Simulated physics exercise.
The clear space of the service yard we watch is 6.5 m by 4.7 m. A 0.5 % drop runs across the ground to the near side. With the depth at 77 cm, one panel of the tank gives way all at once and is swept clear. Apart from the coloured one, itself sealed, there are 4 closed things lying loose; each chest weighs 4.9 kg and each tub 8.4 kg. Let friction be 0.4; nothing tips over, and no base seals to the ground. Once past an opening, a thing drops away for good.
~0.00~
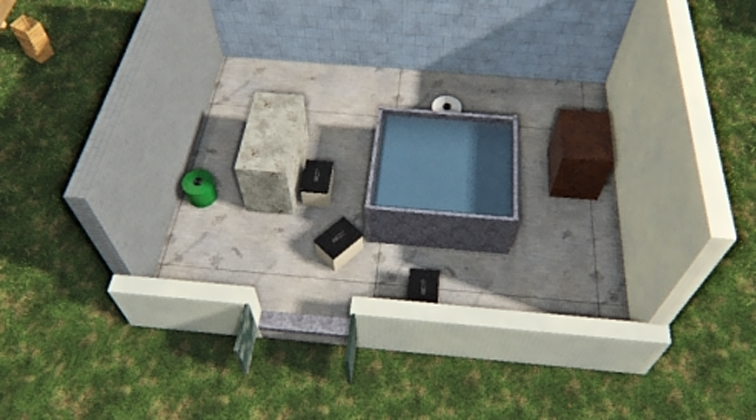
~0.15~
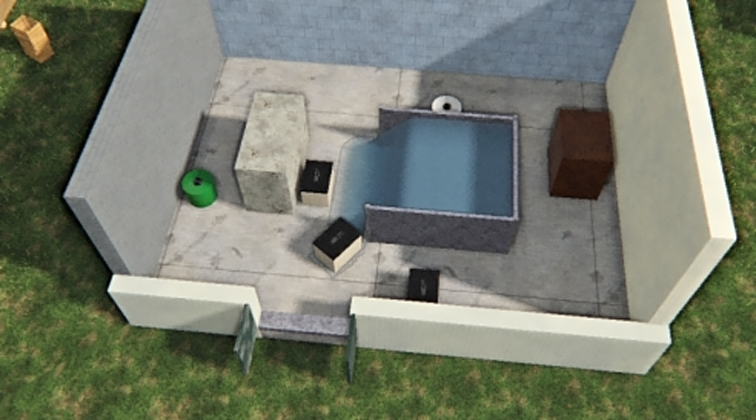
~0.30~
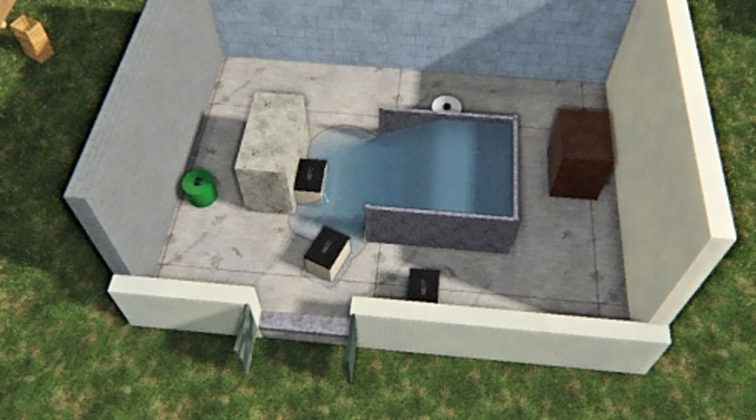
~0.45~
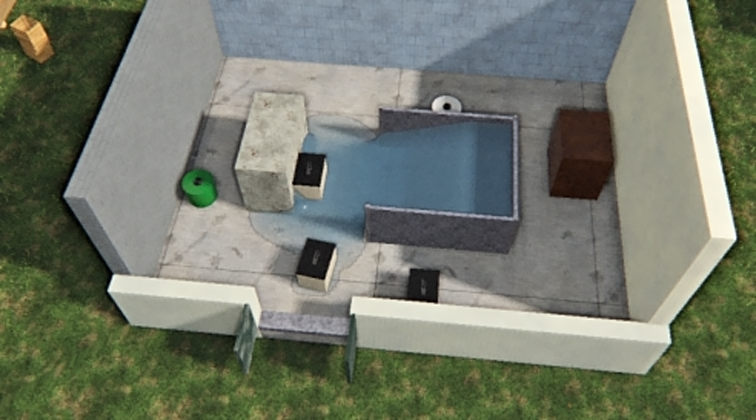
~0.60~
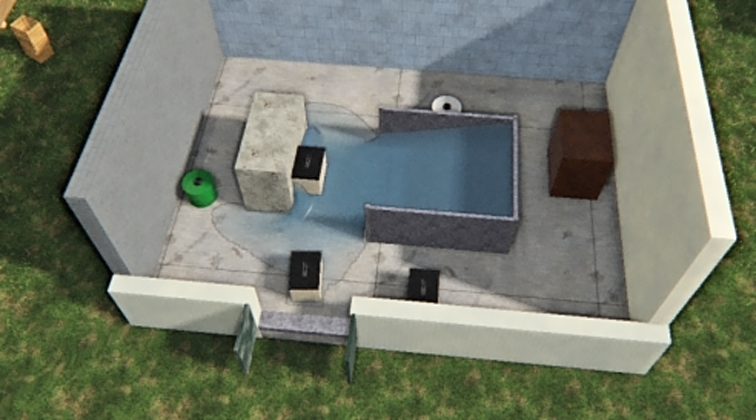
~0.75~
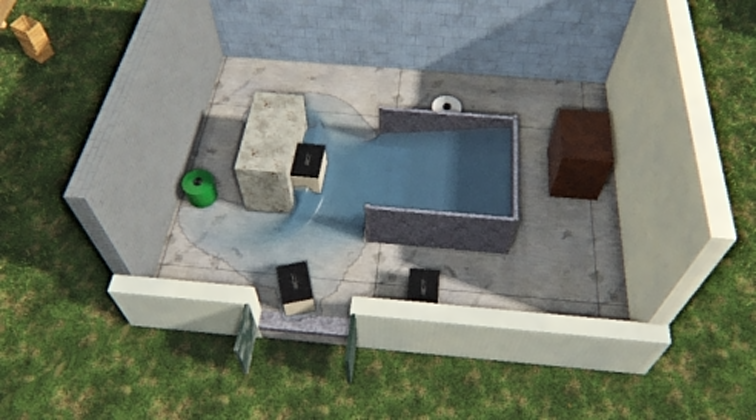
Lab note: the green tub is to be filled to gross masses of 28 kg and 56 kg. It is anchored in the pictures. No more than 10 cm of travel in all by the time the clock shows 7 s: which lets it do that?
My call: Too light either way.
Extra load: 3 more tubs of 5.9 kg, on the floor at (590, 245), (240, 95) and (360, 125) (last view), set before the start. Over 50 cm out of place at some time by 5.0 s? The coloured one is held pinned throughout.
Going through them in turn, the answers are not too far, too far and too far.
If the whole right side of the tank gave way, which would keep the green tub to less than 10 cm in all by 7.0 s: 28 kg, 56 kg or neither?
In that case just the heavier mass works.
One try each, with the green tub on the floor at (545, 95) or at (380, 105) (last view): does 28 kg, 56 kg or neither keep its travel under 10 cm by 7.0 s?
Respectively, first option suffices; second option only.
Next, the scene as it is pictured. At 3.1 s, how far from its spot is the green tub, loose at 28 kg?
60 cm.
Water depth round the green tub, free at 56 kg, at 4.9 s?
17 cm, roughly.
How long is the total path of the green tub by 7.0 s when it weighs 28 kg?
300 cm, roughly.
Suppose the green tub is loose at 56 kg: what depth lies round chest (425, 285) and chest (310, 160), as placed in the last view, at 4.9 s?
2 and 17 cm.
After 1.4 s the green tub would be 0 cm from its start with 28 kg and 0 cm from its start with 56 kg; 2 cm of water round it then.
After 3.1 s the green tub would be 69 cm from its start with 28 kg and 35 cm from its start with 56 kg; 17 cm of water round it then.
After 4.9 s the green tub would be 81 cm from its start with 28 kg and 35 cm from its start with 56 kg; 17 cm of water round it then.
After 7.0 s the green tub would be 186 cm from its start with 28 kg and 35 cm from its start with 56 kg; 11 cm of water round it then.
